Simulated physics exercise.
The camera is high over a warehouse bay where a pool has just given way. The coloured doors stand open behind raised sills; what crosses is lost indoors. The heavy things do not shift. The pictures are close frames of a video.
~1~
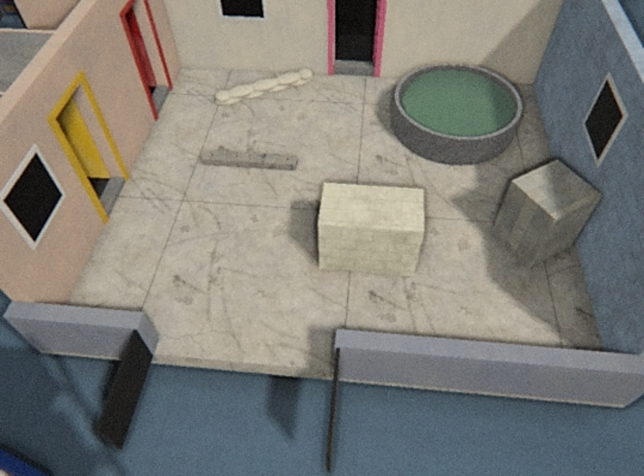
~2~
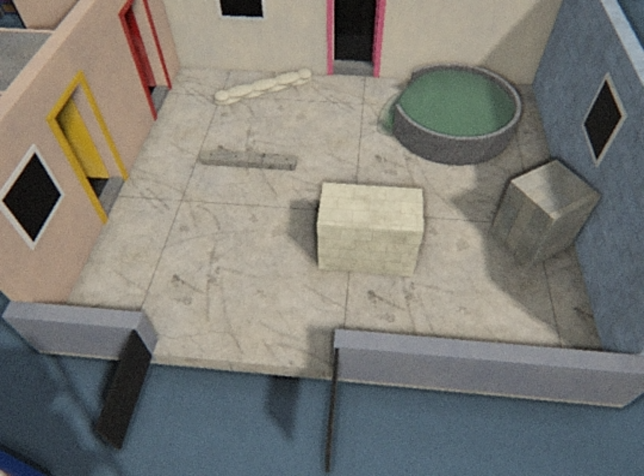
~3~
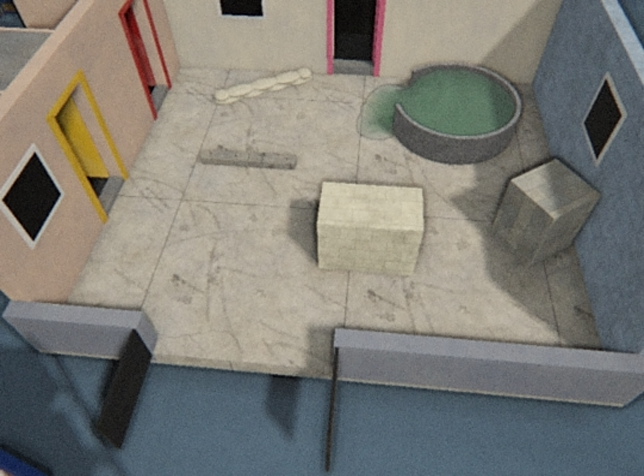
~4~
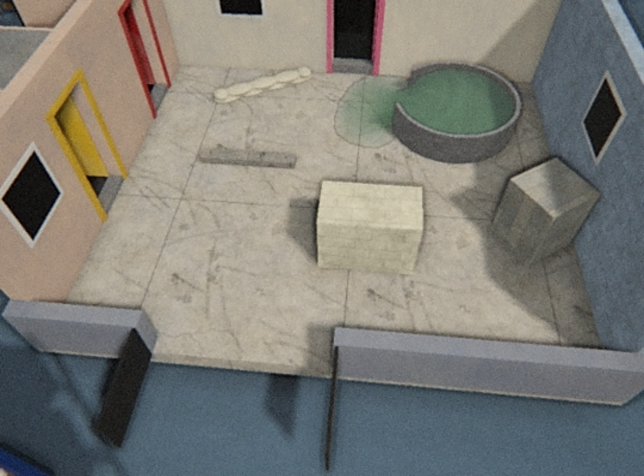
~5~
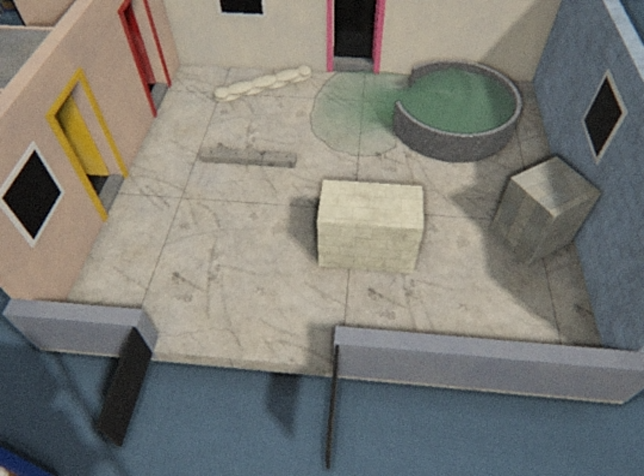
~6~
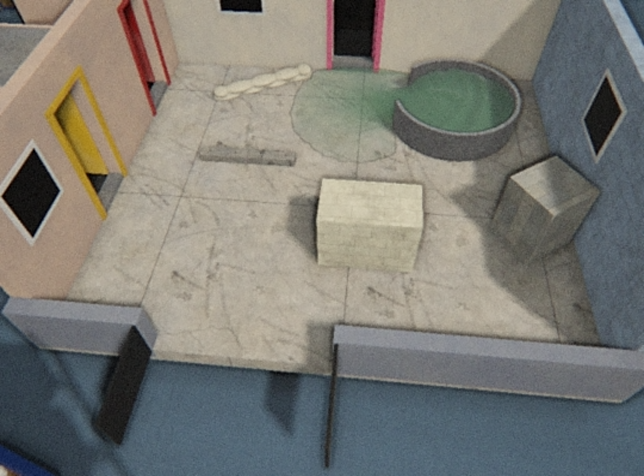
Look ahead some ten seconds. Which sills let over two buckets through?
The pink door holds within the limit; the yellow door holds within the limit; the red door holds within the limit.
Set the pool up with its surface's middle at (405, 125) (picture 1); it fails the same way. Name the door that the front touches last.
I say the yellow-painted one.
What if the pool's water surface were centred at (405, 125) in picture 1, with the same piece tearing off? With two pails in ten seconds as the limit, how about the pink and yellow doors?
One by one: The pink door keeps below it; the yellow door stays under.
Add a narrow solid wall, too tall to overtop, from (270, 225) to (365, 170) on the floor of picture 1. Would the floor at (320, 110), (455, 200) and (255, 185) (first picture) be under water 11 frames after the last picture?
As listed: Wet, no water, clear.
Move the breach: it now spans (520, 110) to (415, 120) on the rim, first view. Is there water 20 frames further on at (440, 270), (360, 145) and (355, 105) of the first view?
In that order: Under water, clear, no water.
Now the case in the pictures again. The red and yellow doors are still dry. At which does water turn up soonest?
It is the door marked red.
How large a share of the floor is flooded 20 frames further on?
About 35 per cent.
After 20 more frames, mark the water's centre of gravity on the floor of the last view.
Near (329, 120).
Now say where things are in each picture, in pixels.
Still water in the round pool at (457, 102), in the first picture.
The front is at (386, 132), out from the gap at (397, 106), in the second picture.
Water pours out at (397, 106) and has run to (367, 135), in the third picture.
The front is at (342, 132), out from the gap at (397, 106), in the fourth picture.
Water pours out at (397, 104) and has run to (318, 129), in the fifth picture.
Water pours out at (397, 103) and has run to (319, 71), in the sixth picture.
A moment on, water covers 20 % of the floor; the pink door wet at the sill, nothing in, the yellow door not reached, the red door not reached.
Next, water covers 25 % of the floor; the pink door wet at the sill, nothing in, the yellow door not reached, the red door wet at the sill, nothing in.
Then, water covers 35 % of the floor; the pink door under two buckets in, the yellow door wet at the sill, nothing in, the red door wet at the sill, nothing in.
Later, water covers 55 % of the floor; the pink door under two buckets in, the yellow door under two buckets in, the red door wet at the sill, nothing in.
In the end, water covers 80 % of the floor; the pink door under two buckets in, the yellow door under two buckets in, the red door wet at the sill, nothing in.
